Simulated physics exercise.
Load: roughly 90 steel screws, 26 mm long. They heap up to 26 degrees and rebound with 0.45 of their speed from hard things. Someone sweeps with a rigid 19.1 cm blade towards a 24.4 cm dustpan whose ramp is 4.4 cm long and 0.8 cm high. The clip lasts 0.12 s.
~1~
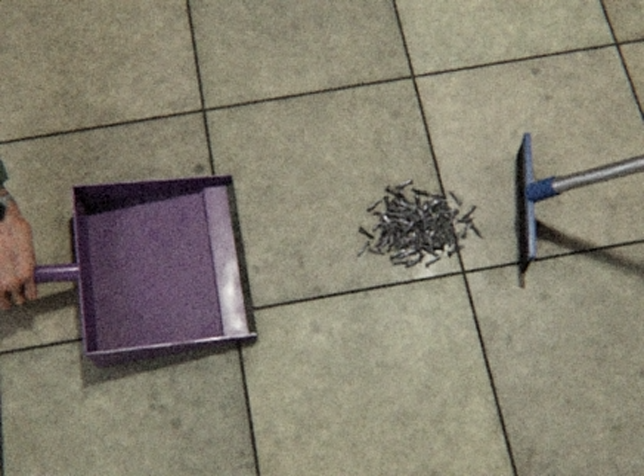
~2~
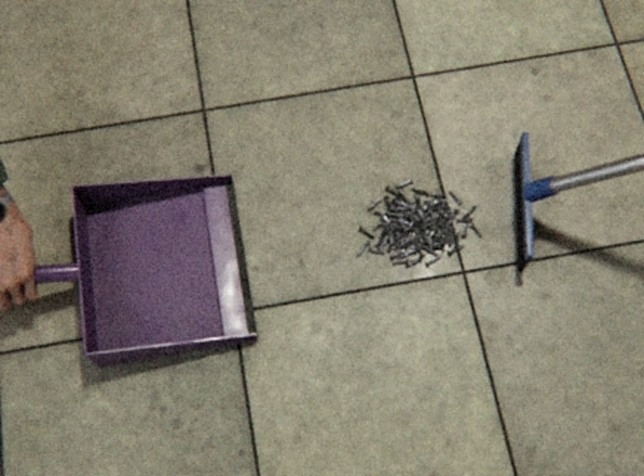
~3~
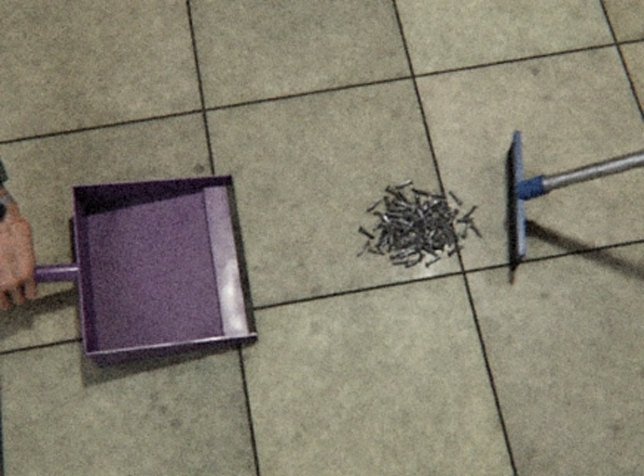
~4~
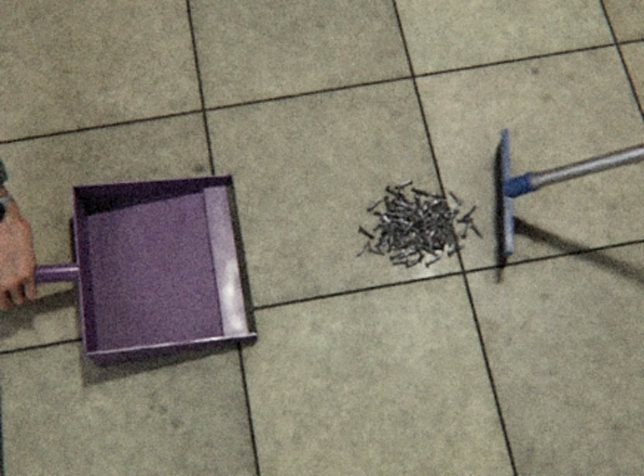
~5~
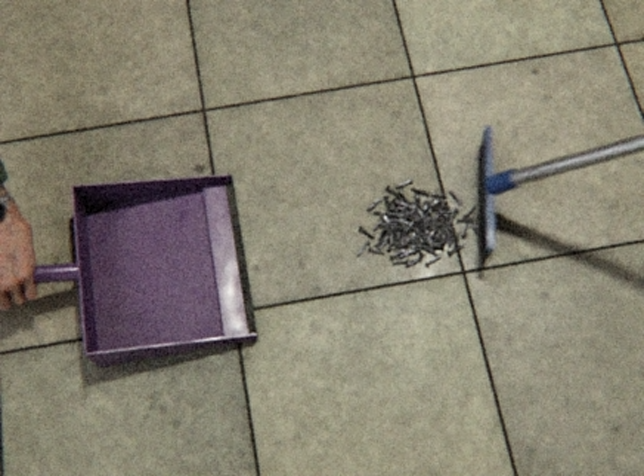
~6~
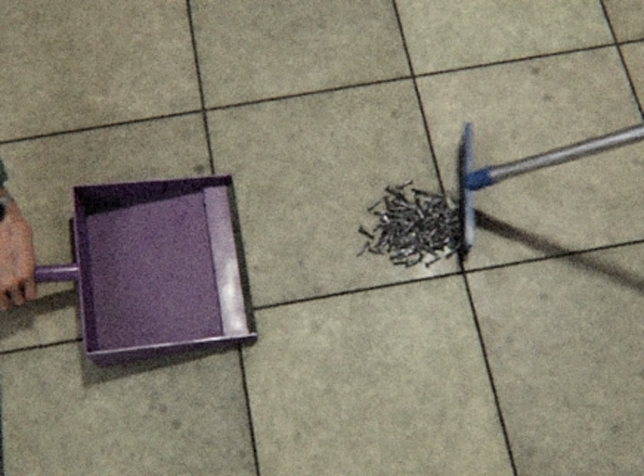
A person holds a purple dustpan still while a blue blade slides left against scattered screws.
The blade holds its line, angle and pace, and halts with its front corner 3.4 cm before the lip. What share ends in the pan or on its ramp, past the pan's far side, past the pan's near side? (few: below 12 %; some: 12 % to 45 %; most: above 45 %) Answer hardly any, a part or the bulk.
Pan a part, far side a part, near side hardly any.
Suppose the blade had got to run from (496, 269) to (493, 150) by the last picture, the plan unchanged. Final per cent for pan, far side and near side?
Pan 10, far 0, near 0.
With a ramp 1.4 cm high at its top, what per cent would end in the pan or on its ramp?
In that case some 30 per cent.
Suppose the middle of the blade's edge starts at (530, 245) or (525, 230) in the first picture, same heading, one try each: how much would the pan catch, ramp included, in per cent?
About 35 and 40 per cent.
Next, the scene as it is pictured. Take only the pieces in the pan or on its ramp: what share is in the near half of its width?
Roughly 0 per cent.
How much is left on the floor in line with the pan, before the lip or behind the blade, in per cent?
Some 35 per cent.
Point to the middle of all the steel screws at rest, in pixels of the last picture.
Around (230, 197).
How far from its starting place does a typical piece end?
About 30 cm.
Then, 0.12 s after the last picture, middle of the blade 18 cm from the lip; 0 % over the lip, far side 0 %, near side 0 %.
Then, 0.21 s after the last picture, middle of the blade 8 cm from the lip; 0 % over the lip, far side 15 %, near side 0 %.
Then, 0.43 s after the last picture, middle of the blade 6 cm from the lip; 35 % over the lip, far side 30 %, near side 0 %.
In the end, pan 35 %, far side 30 %, near side 5 %, in front of the lip or behind the blade 35 %.
